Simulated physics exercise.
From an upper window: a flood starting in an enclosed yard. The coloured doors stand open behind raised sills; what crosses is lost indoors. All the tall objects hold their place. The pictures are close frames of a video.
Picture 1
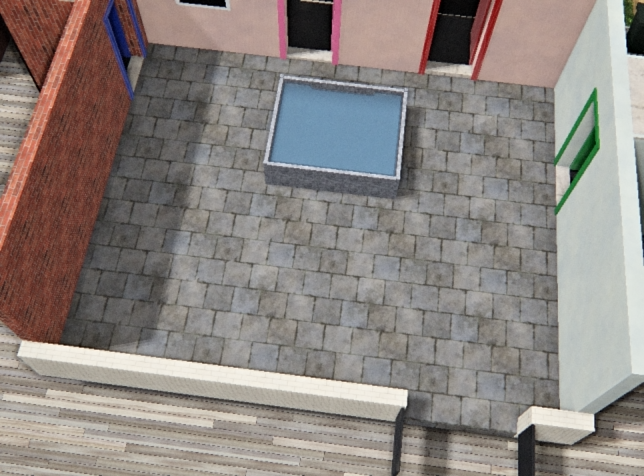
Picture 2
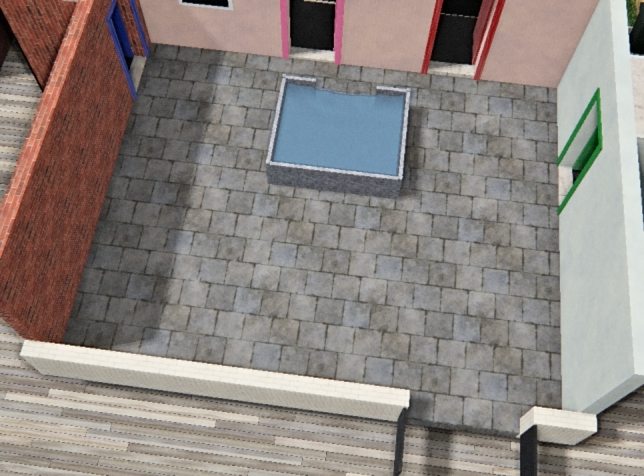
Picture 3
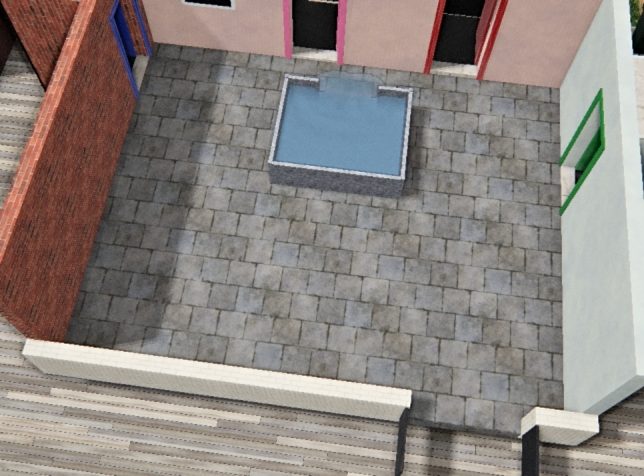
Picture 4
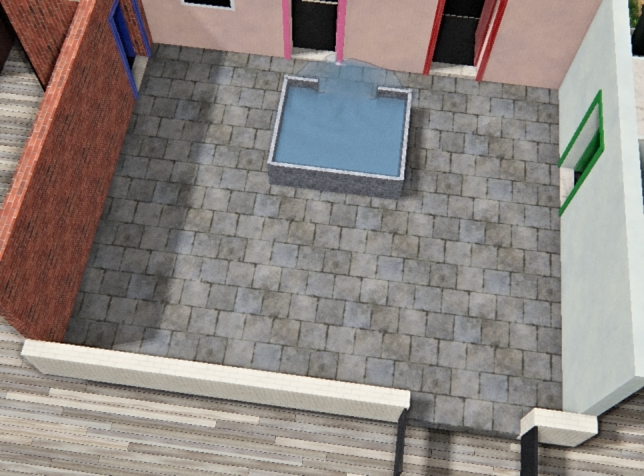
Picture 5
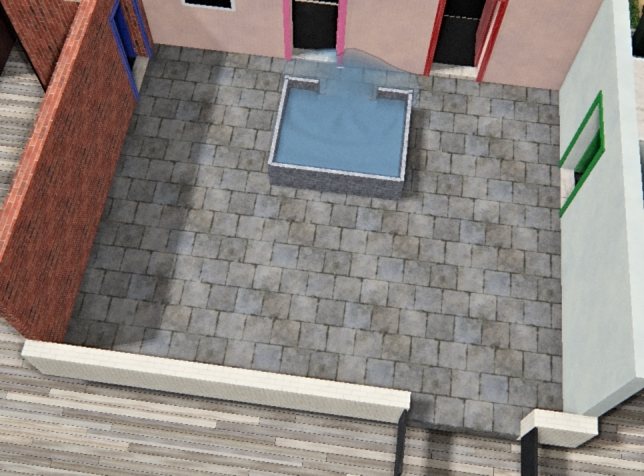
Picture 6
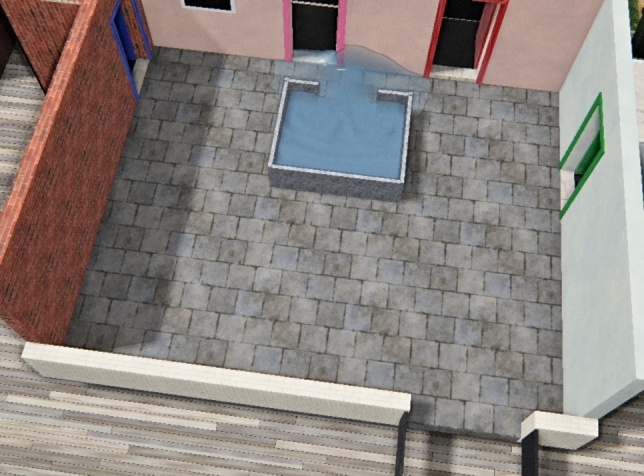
In a paved yard with brightly framed open doorways, a gap appeared in the far side of a raised tank of still water, and water poured out and spread thinly over the paving near the pink wall.
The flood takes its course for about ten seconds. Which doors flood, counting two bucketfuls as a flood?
In the end: The pink door lets in a lot; the green door lets in a lot; the red door admits no more than that; the blue door lets in a lot.
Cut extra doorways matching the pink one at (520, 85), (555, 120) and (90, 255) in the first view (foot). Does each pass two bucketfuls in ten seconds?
In that order: Holds, floods, takes less.
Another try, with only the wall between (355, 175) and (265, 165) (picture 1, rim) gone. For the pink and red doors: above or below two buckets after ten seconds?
One by one: The pink one takes less; the red one is under.
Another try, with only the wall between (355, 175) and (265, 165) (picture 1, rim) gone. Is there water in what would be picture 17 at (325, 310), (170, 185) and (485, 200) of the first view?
As listed: Awash, not flooded, clear.
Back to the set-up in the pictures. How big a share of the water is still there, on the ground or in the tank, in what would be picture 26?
I make it 86 per cent.
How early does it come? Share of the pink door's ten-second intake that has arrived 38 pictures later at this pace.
Near 90 in a hundred.
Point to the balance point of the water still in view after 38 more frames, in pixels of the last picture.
Around (368, 160).
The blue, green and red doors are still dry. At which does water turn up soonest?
The red one.
A moment on, water covers 10 % of the floor; the pink door far over two buckets in, the green door not reached, the red door wet at the sill, nothing in, the blue door not reached.
Next, water covers 20 % of the floor; the pink door far over two buckets in, the green door not reached, the red door wet at the sill, nothing in, the blue door not reached.
Then, water covers 30 % of the floor; the pink door far over two buckets in, the green door under two buckets in, the red door wet at the sill, nothing in, the blue door over two buckets in.
Later, water covers 55 % of the floor; the pink door far over two buckets in, the green door over two buckets in, the red door wet at the sill, nothing in, the blue door far over two buckets in.
In the end, water covers 75 % of the floor; the pink door far over two buckets in, the green door over two buckets in, the red door wet at the sill, nothing in, the blue door far over two buckets in.
